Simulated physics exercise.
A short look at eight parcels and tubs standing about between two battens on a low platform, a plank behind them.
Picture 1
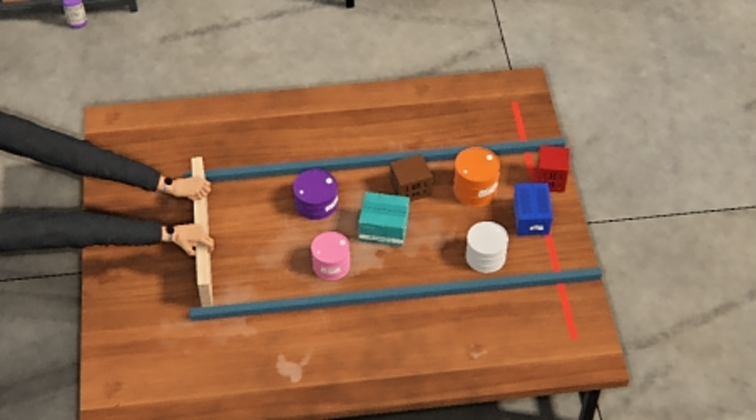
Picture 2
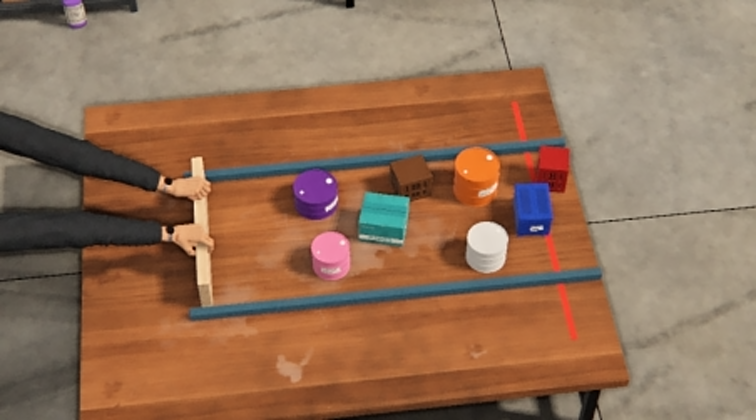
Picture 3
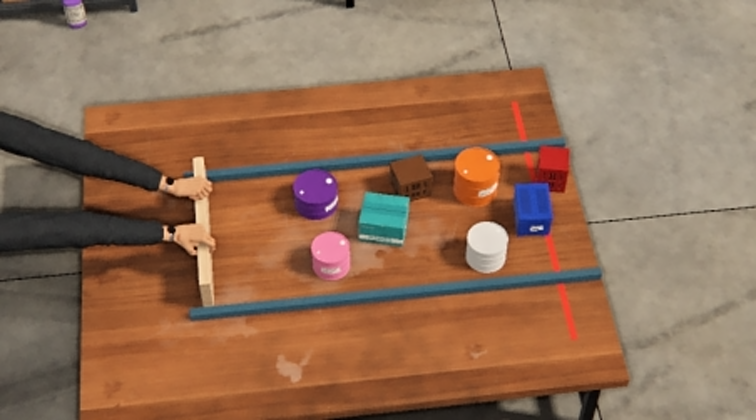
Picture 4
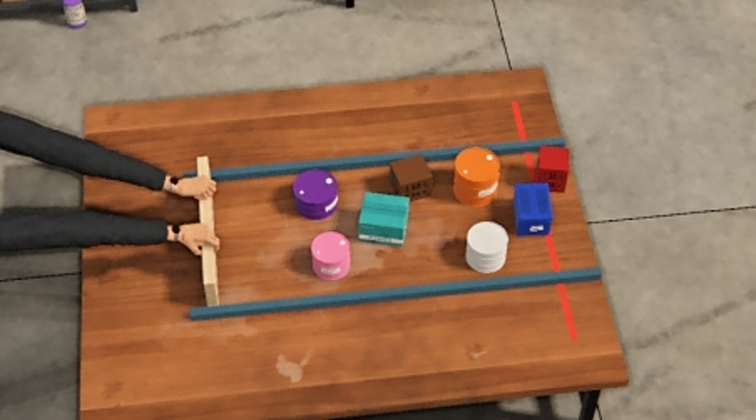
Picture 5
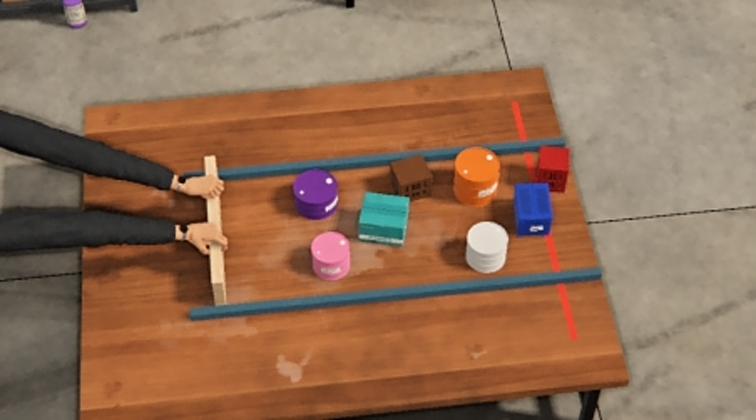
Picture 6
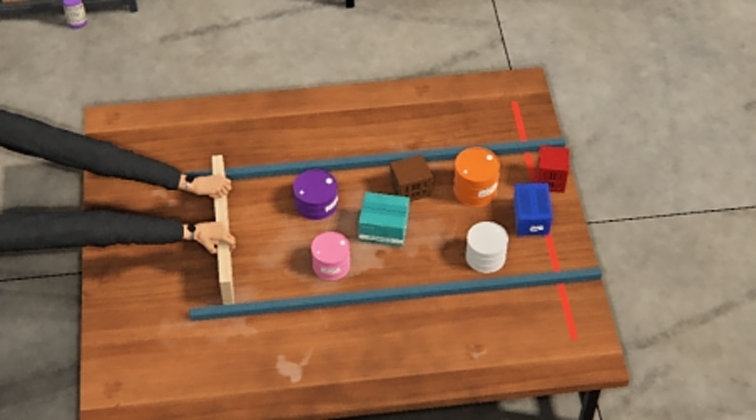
A plank pushed by two hands slides slightly right between two battens, behind eight untouched containers.
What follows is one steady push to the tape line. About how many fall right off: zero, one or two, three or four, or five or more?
The number that fall off is five or more.
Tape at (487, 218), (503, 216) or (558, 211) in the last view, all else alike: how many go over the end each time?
Down on the ground: 2, 2 and 5.
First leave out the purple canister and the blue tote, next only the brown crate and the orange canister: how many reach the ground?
Fallen: 3, and 3 in the other try.
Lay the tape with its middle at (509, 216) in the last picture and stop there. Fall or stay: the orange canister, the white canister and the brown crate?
The orange canister goes over, the white canister holds on, the brown crate survives.
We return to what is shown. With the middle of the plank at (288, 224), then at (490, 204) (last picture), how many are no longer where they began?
At the one place 0, at the other 8.
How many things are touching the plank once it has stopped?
3 of them.
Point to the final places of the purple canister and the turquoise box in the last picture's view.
First (555, 167), then (564, 198).
Early on, none off yet; red crate at rest near (553, 169); blue tote at rest near (532, 210); orange canister at rest near (476, 177).
Finally, the number that fall off is five or more; lost, brown crate, white canister, orange canister, blue tote and red crate.
